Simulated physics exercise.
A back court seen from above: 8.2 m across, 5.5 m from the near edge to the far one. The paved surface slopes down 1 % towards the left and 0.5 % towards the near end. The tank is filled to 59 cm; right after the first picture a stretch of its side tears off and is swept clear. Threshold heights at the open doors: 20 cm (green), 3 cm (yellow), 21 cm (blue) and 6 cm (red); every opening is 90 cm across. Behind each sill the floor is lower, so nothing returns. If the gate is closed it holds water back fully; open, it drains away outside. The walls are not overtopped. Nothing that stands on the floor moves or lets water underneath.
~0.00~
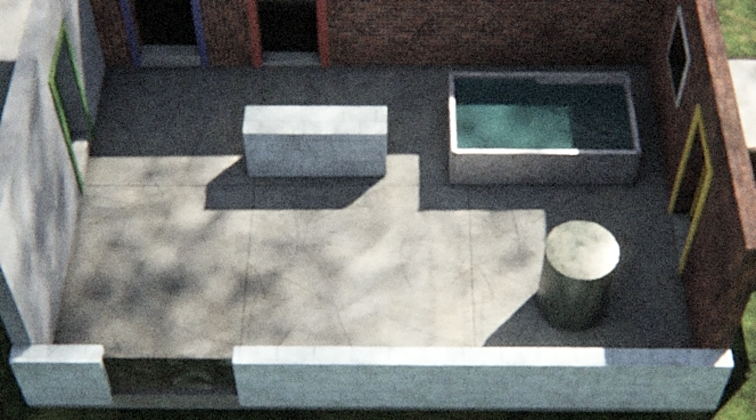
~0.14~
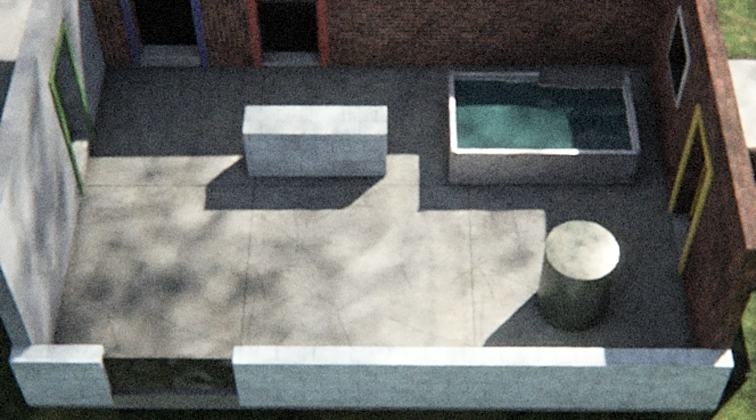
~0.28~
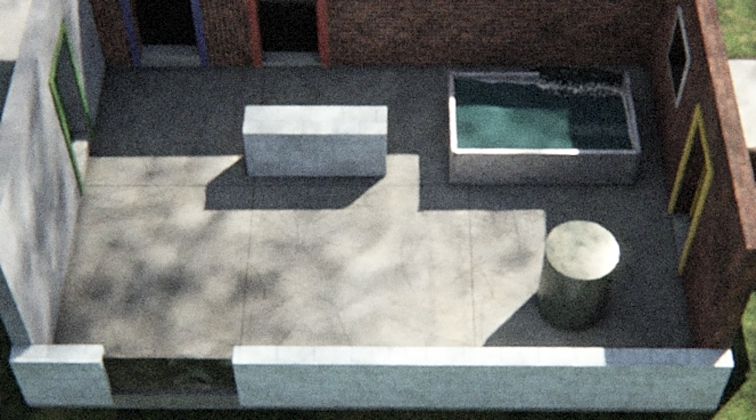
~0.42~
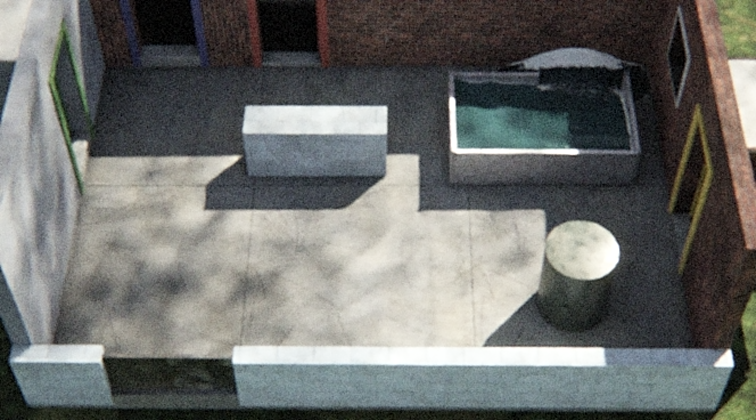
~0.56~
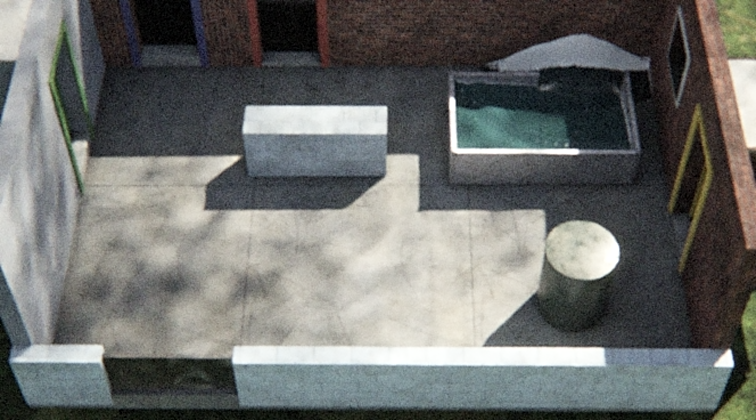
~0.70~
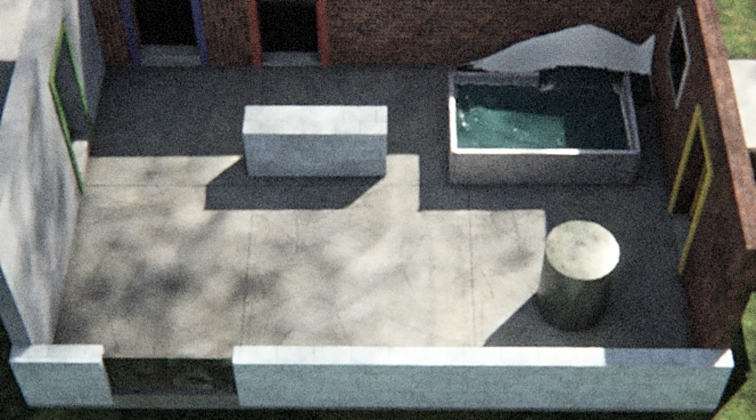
At the start, still green water fills a rectangular tank near the back right of a walled court, with a pale block and a cylinder nearby. The tank's far side opens, and water pours out behind it, spreading in a widening grey sheet while the surface inside ripples and lowers slightly.
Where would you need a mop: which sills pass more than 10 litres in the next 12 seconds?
Door by door: At the green door it does not reach the limit; at the yellow door it exceeds the limit; at the blue door it keeps below the limit; at the red door it keeps below the limit.
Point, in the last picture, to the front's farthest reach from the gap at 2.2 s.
Around (272, 68).
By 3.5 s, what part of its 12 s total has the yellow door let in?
About 60 per cent.
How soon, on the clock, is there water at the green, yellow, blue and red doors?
Green 3.6 s, yellow 1.8 s, blue 2.8 s, red 1.8 s.
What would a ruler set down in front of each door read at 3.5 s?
Depths in cm: Green 1, yellow 7, blue 4, red 7.
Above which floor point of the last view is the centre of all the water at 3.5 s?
At about (503, 139).
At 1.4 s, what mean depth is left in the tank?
Some 38 cm.
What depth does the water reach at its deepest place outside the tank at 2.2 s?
About 38 cm.
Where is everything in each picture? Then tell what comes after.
In the first picture, still water, 59 cm deep, in the tank at (542, 116).
In the second picture, water pours out on the tank's far side and has run 0.7 m, to a hidden place; typically 8 cm deep outside, 59 cm at the tank's back.
In the third picture, water pours out on the tank's far side and has run 0.9 m, to (535, 73); typically 10 cm deep outside, 59 cm at the tank's back.
In the fourth picture, the front is at (634, 67), 1.2 m from the gap on the tank's far side; 1.5 m2 of floor is under water; 56 cm left at the back of the tank.
In the fifth picture, water pours out on the tank's far side and has run 1.5 m, to (487, 67); typically 14 cm deep outside, 50 cm at the tank's back.
In the sixth picture, water pours out on the tank's far side and has run 1.8 m, to (463, 67); typically 16 cm deep outside, 50 cm at the tank's back.
After 1.4 s water covers 10 % of the floor and is deepest (57 cm) near (642, 66); green door not reached, yellow door not reached, blue door not reached, red door not reached.
After 2.2 s water covers 20 % of the floor and is deepest (38 cm) near (645, 84); green door not reached, yellow door 9 cm at the sill, 1 L in, blue door not reached, red door 3 cm at the sill, 0 L in.
After 3.5 s water covers 40 % of the floor and is deepest (24 cm) near (594, 67); green door not reached, yellow door 7 cm at the sill, 18 L in, blue door 4 cm at the sill, 0 L in, red door 7 cm at the sill, 0 L in.
After 7.0 s water covers 80 % of the floor and is deepest (16 cm) near (584, 84); green door 10 cm at the sill, 0 L in, yellow door 4 cm at the sill, 29 L in, blue door 10 cm at the sill, 0 L in, red door 3 cm at the sill, 1 L in.
After 12.0 s water covers 85 % of the floor and is deepest (12 cm) near (48, 378); green door 8 cm at the sill, 0 L in, yellow door 2 cm at the sill, 31 L in, blue door 6 cm at the sill, 0 L in, red door 2 cm at the sill, 1 L in.
